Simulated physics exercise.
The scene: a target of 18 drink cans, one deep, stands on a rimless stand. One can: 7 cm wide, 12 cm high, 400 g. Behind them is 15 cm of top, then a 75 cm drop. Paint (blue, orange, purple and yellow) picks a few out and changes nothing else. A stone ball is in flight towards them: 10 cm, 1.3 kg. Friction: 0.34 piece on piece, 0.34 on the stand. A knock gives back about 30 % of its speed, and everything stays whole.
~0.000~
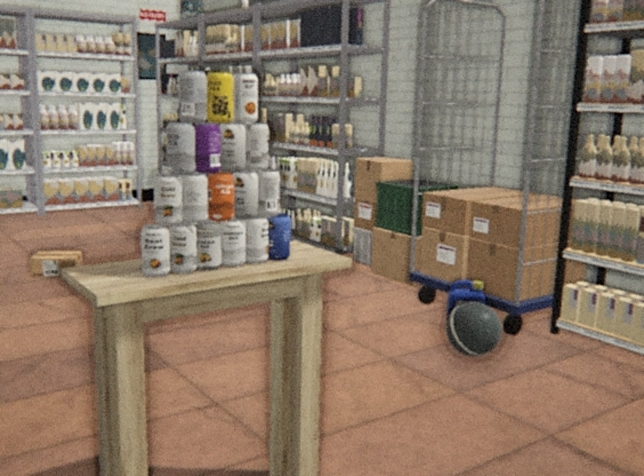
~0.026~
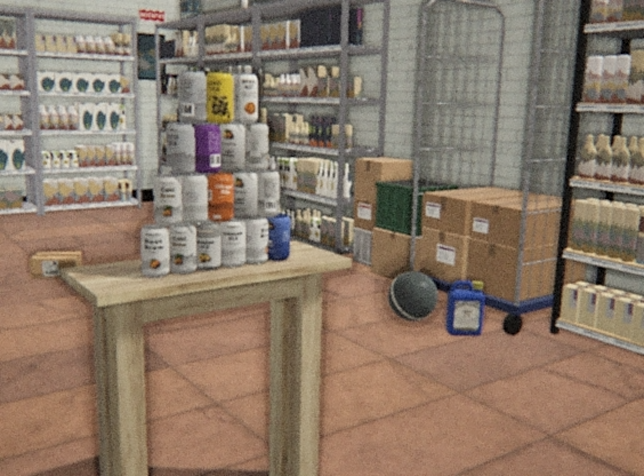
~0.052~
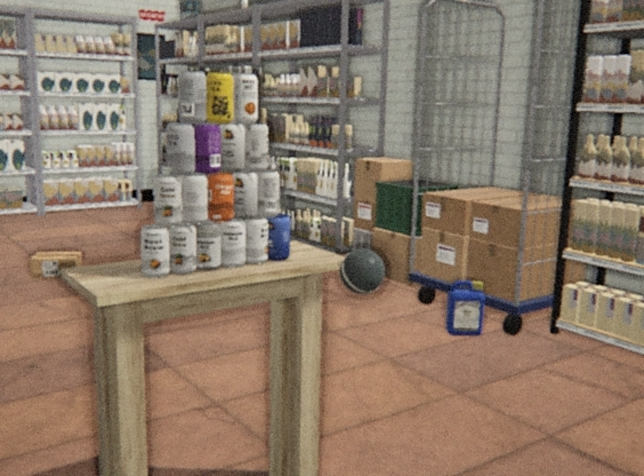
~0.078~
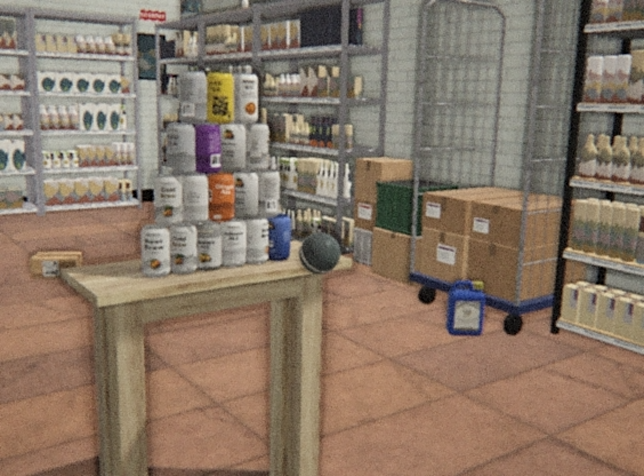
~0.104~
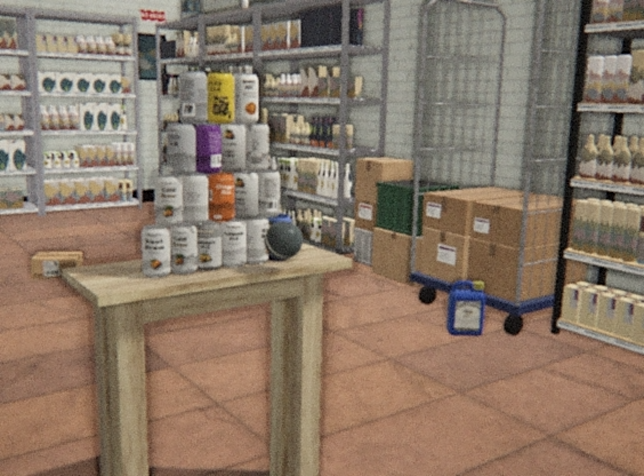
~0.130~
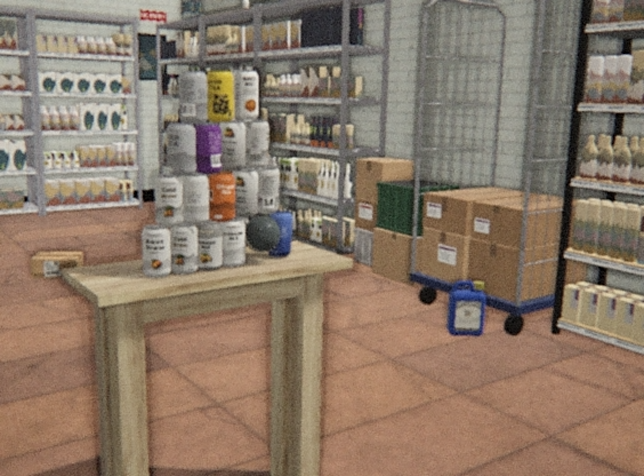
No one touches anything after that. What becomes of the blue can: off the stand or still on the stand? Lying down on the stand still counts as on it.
The blue can falls off.
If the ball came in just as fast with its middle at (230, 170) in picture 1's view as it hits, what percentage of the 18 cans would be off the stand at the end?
Then 60 per cent.
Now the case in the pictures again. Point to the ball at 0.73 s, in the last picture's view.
At about (115, 337).
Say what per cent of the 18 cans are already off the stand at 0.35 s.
At that moment 10 per cent.
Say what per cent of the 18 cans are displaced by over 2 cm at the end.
It is 50 per cent.
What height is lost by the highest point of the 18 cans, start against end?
Roughly 0 cm.
After 0.35 s, ball still moving; 2 of the 18 cans off the stand; blue can leaning 75°, 12 cm lower.
After 0.73 s, ball still moving; 4 of the 18 cans off the stand; blue can on its side; yellow can on its side.
After 1.31 s, ball still moving; 6 of the 18 cans off the stand; blue can on its side; yellow can upside down.
By the end (1.7 s), ball rolling away; 6 of the 18 cans off the stand; blue can on its side; yellow can leaning 51°, 1.12 m lower; purple can unmoved. As the last picture would show them, middles, blue can near (313, 309).
